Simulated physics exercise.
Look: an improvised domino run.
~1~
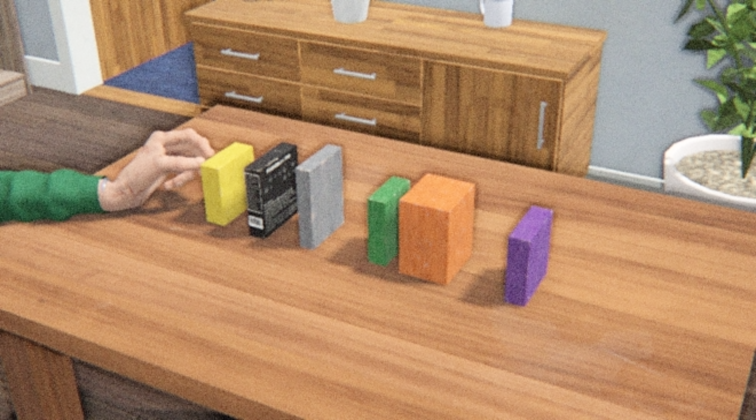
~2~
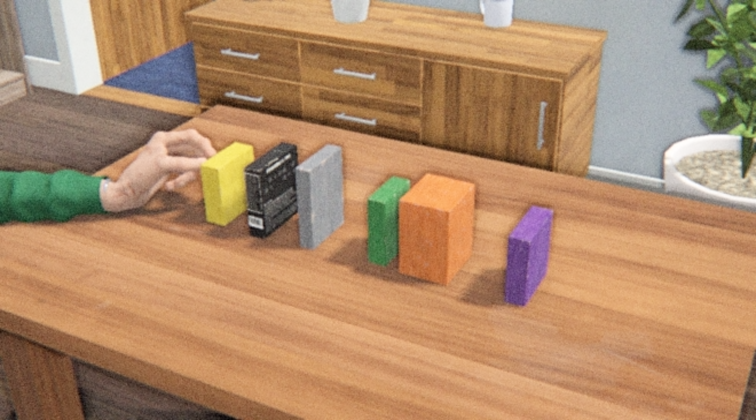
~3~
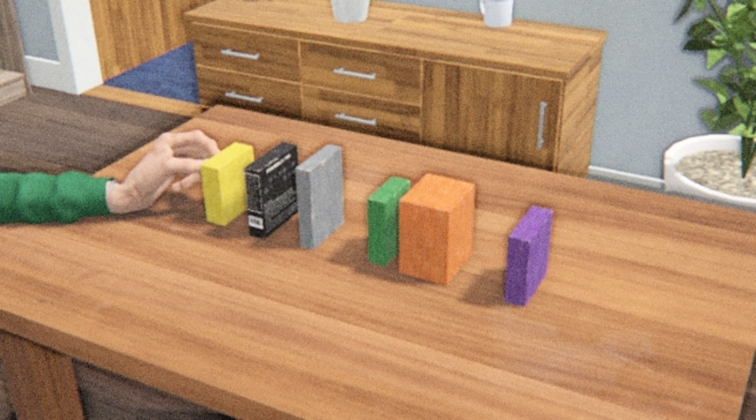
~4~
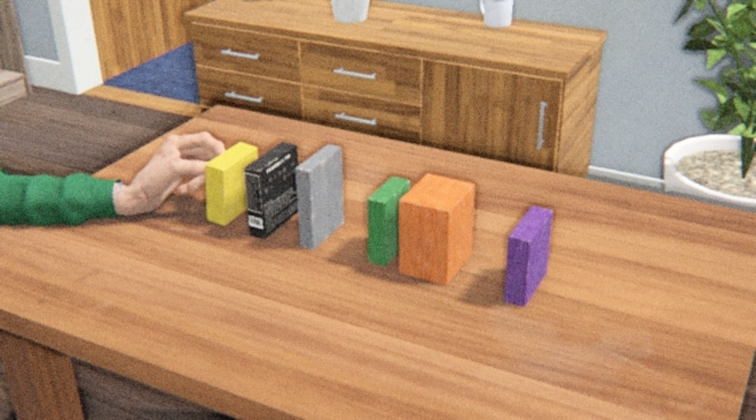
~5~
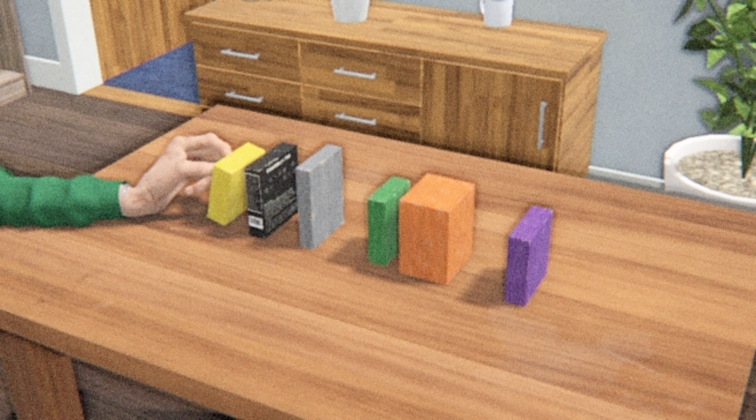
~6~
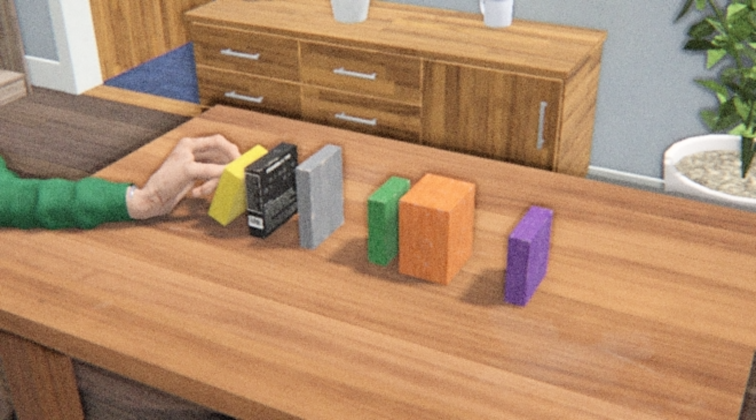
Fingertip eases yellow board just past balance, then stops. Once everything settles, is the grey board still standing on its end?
No, I expect it succumbs.
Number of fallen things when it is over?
3 altogether.
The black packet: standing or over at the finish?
At the finish the black packet has fallen.
Then, 0.30 s after the last picture, yellow board 59° over; grey board tipped 10° from how it was near (327, 198); black packet tipped 38° from how it was.
Then, 0.50 s after the last picture, yellow board 69° over; grey board tipped 57° from how it was near (356, 217); black packet tipped 67° from how it was; green block tipped 7° from how it was.
At rest, tipped over on the table, black packet and grey board; the other 2 in place. Seen from the same camera at the end, grey board near (357, 237).
